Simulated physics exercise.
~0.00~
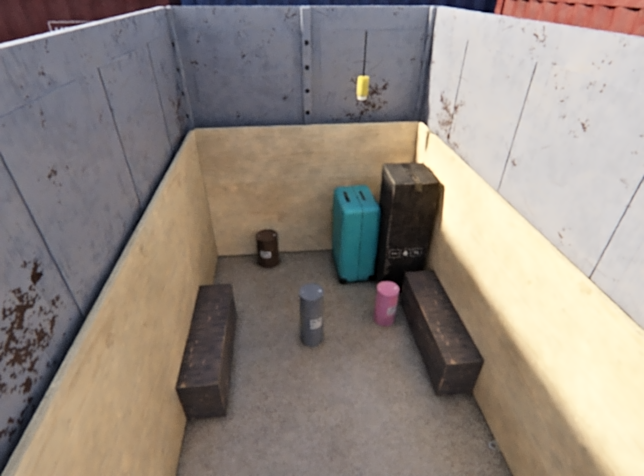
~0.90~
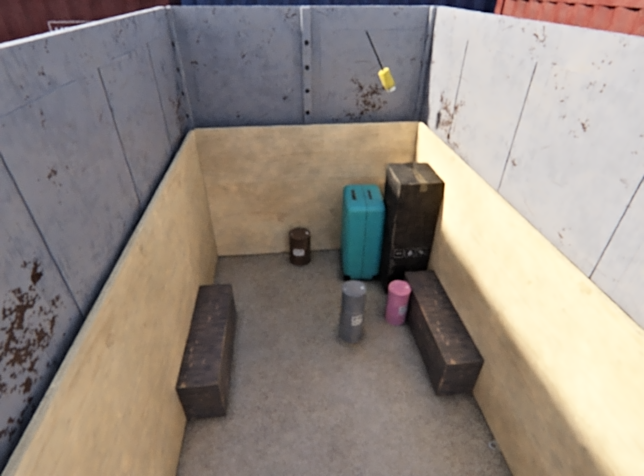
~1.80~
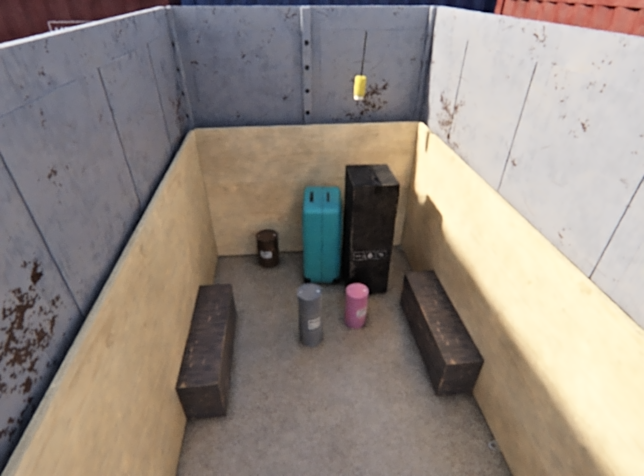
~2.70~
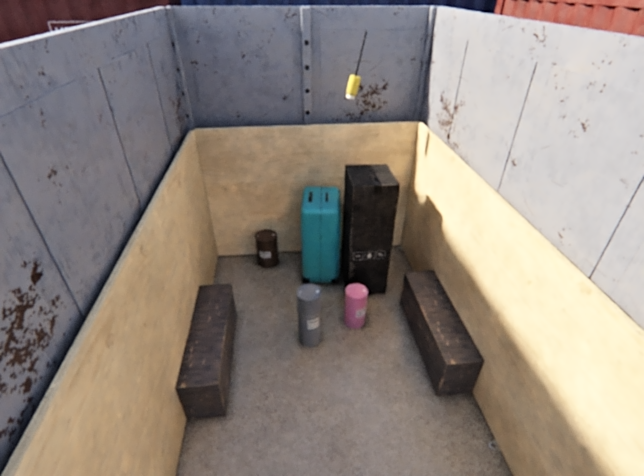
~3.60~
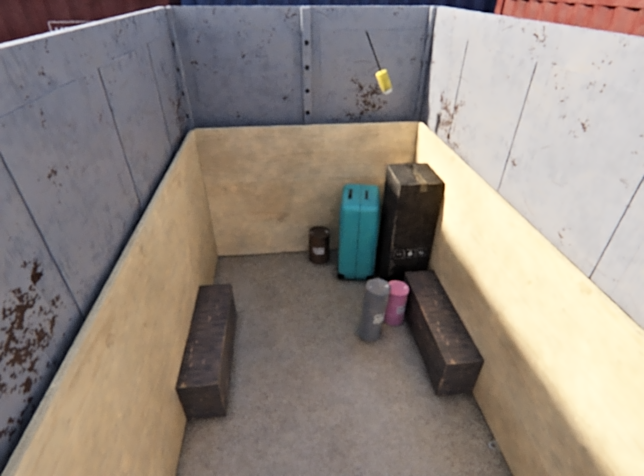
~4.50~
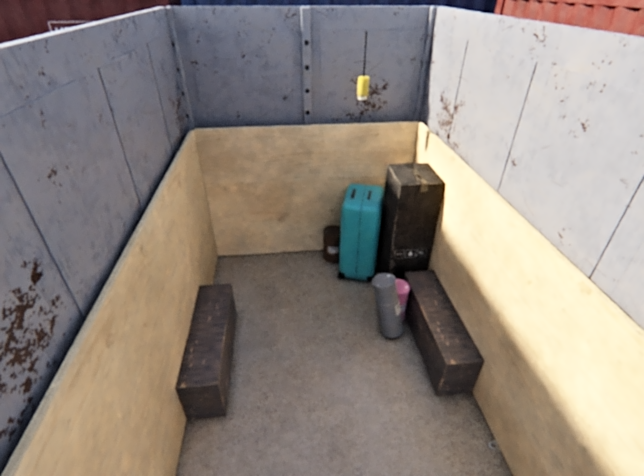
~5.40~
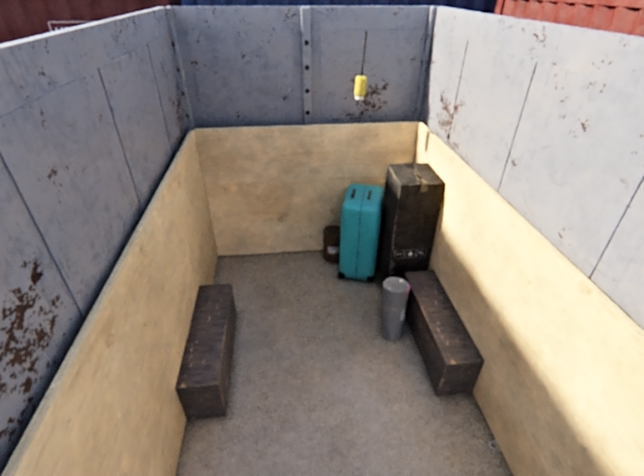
We see a turquoise case, a black box and three canisters in a van's load bay as they shift right, then left, then right again; at the end all stand upright, the grey canister hiding the pink one and the brown canister partly behind the case.
